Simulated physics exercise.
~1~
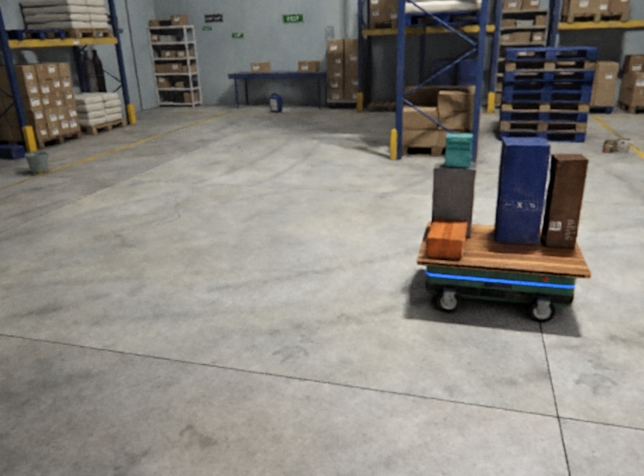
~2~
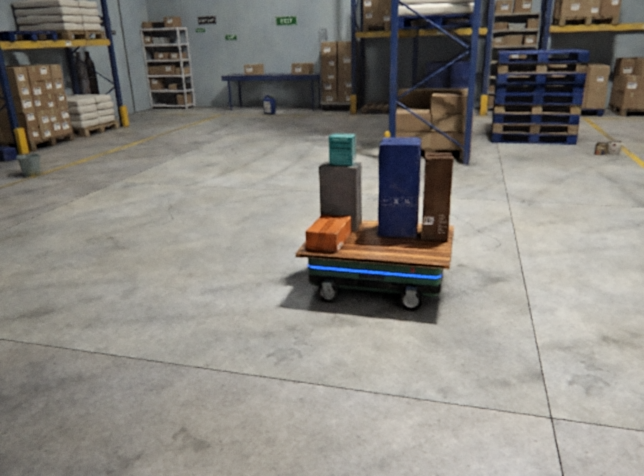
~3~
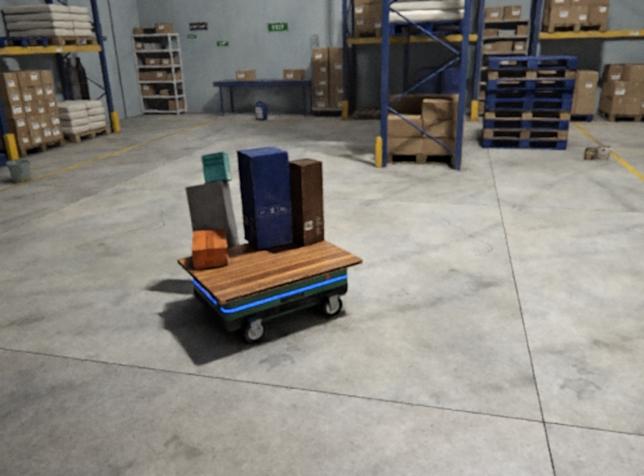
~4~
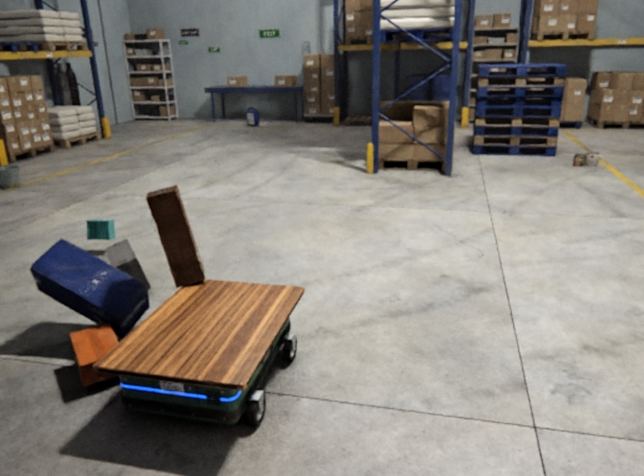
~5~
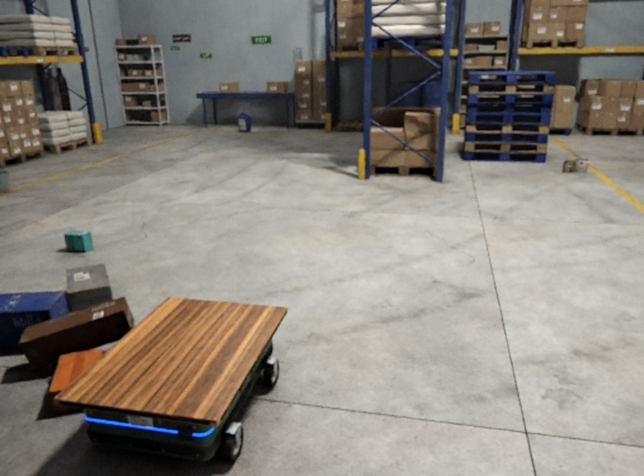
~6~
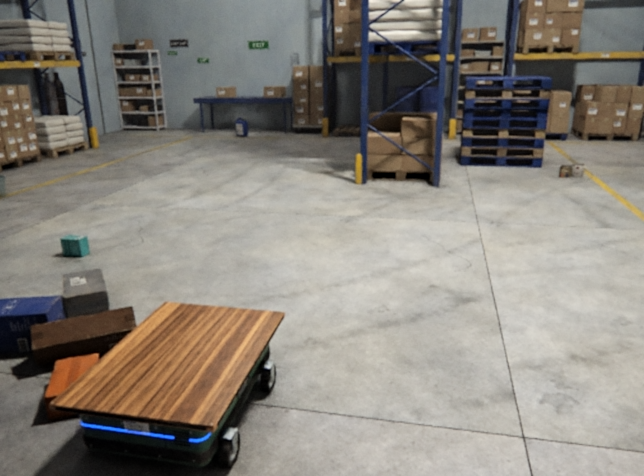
A powered flat cart rolls left, turns toward the viewer, and spills all five boxes.
